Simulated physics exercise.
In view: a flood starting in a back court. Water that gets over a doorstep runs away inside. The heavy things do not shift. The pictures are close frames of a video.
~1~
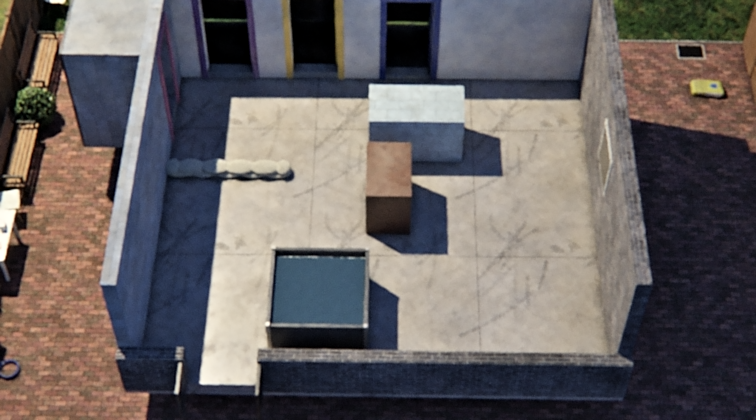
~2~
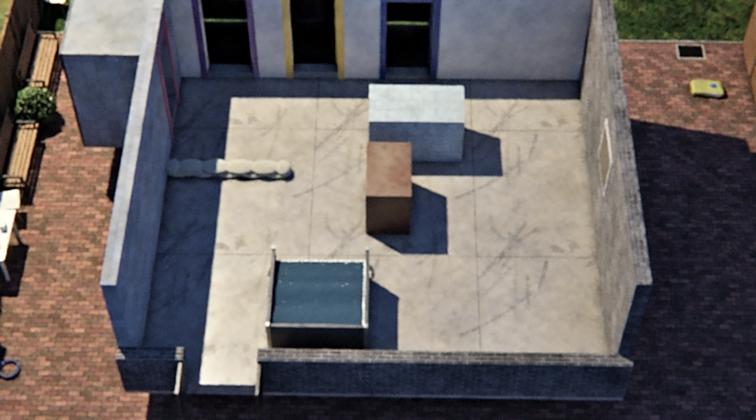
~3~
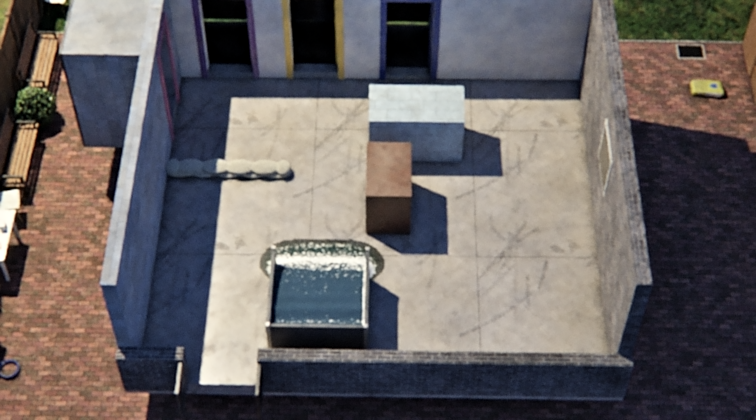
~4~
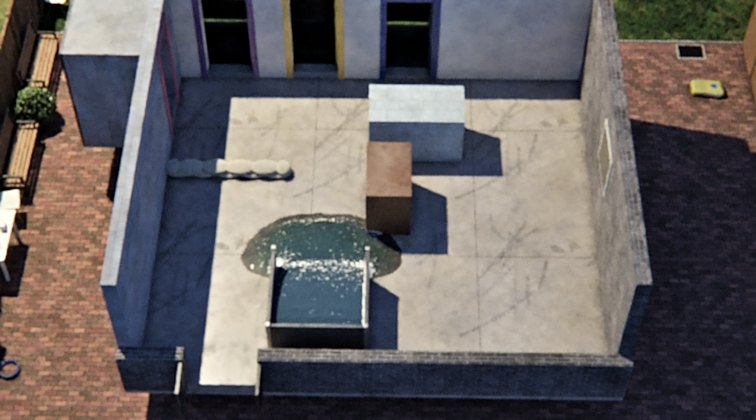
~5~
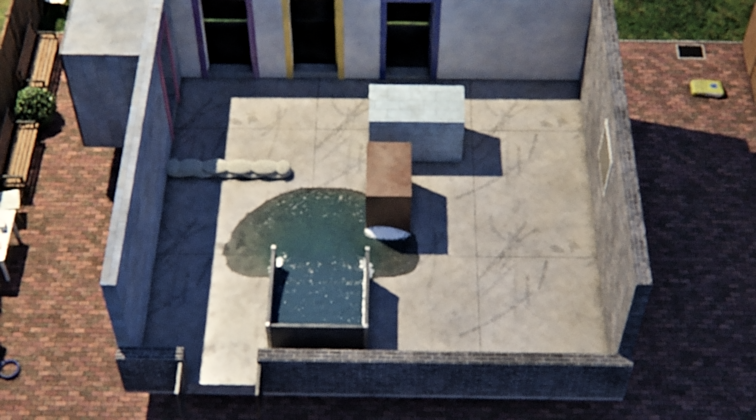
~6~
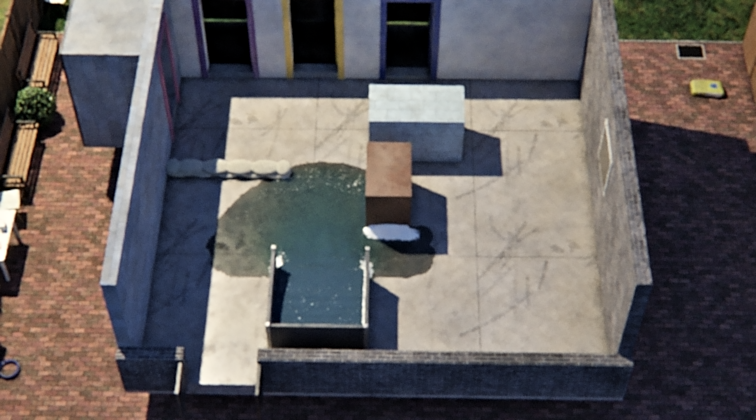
Water pours from the open tank's far side and spreads across the courtyard around a brown block.
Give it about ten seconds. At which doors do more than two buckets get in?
The yellow door lets in a lot; the purple door admits no more than that; the pink door admits no more than that; the blue door admits no more than that.
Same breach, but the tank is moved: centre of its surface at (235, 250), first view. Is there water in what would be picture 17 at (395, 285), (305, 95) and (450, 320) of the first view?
One after the other: No water, covered, clear.
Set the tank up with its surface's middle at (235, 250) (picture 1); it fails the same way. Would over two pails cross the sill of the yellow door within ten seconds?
In short: The yellow one stays under.
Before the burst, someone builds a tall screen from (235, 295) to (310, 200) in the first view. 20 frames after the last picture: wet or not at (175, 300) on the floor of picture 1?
Verdict: Dry.
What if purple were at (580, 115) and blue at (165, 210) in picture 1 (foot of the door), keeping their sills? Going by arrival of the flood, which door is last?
It is the one in purple.
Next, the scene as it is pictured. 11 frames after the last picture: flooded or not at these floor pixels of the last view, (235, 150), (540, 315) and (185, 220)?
In that order: Under water, clear, covered.
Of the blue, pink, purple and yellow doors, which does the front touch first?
That is the yellow-painted one.
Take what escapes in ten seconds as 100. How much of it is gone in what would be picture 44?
About 70 per cent.
A moment on, water covers 30 % of the floor; the yellow door wet at the sill, nothing in, the purple door not reached, the pink door not reached, the blue door not reached.
Next, water covers 40 % of the floor; the yellow door over two buckets in, the purple door wet at the sill, nothing in, the pink door not reached, the blue door wet at the sill, nothing in.
Then, water covers 55 % of the floor; the yellow door far over two buckets in, the purple door wet at the sill, nothing in, the pink door wet at the sill, nothing in, the blue door under two buckets in.
Later, water covers 75 % of the floor; the yellow door far over two buckets in, the purple door wet at the sill, nothing in, the pink door wet at the sill, nothing in, the blue door under two buckets in.
In the end, water covers 90 % of the floor; the yellow door far over two buckets in, the purple door wet at the sill, nothing in, the pink door wet at the sill, nothing in, the blue door under two buckets in.
